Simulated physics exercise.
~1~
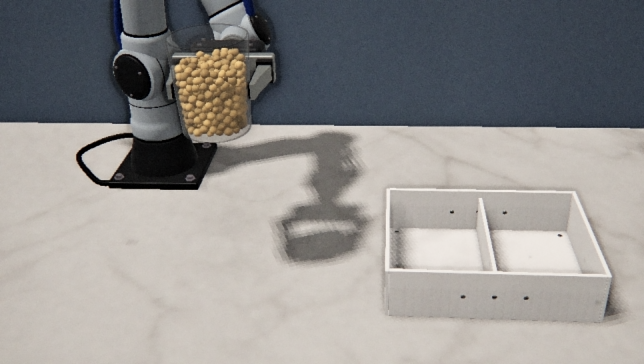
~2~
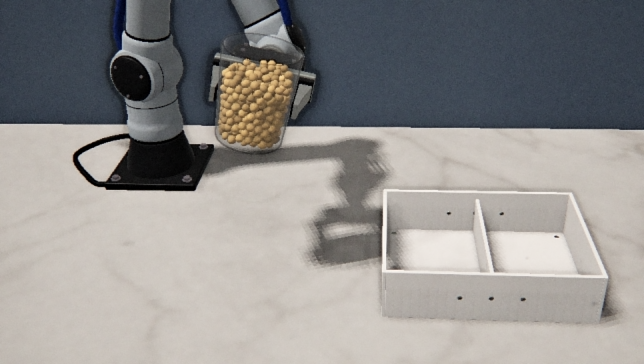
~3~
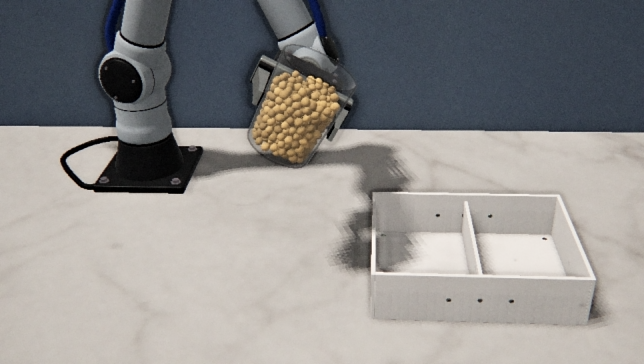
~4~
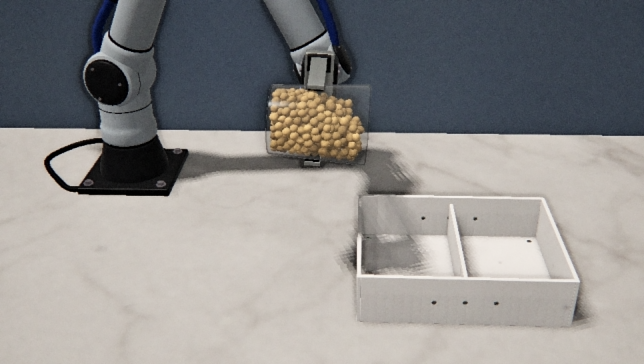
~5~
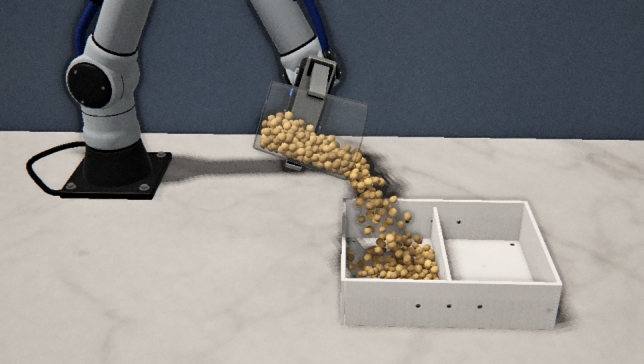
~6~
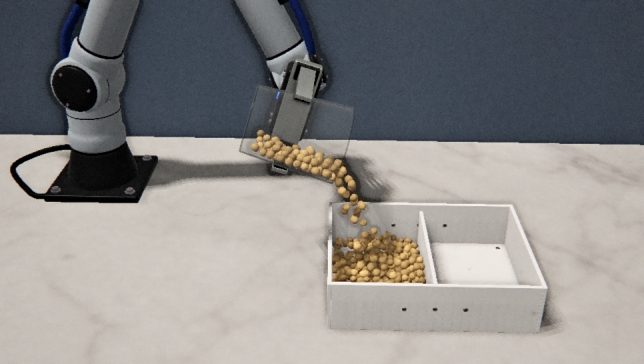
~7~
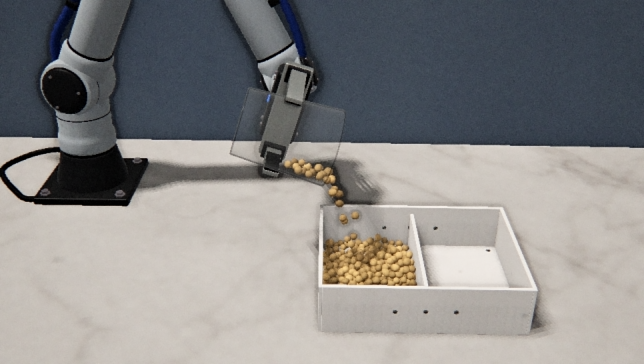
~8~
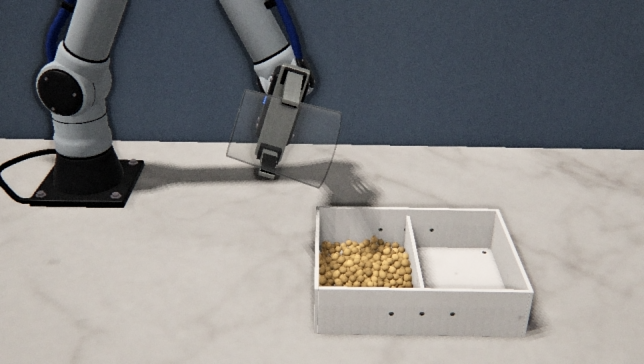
Robot arm carrying a clear beaker of dried chickpeas rightward, tipping it and emptying them all into a white box's left compartment.
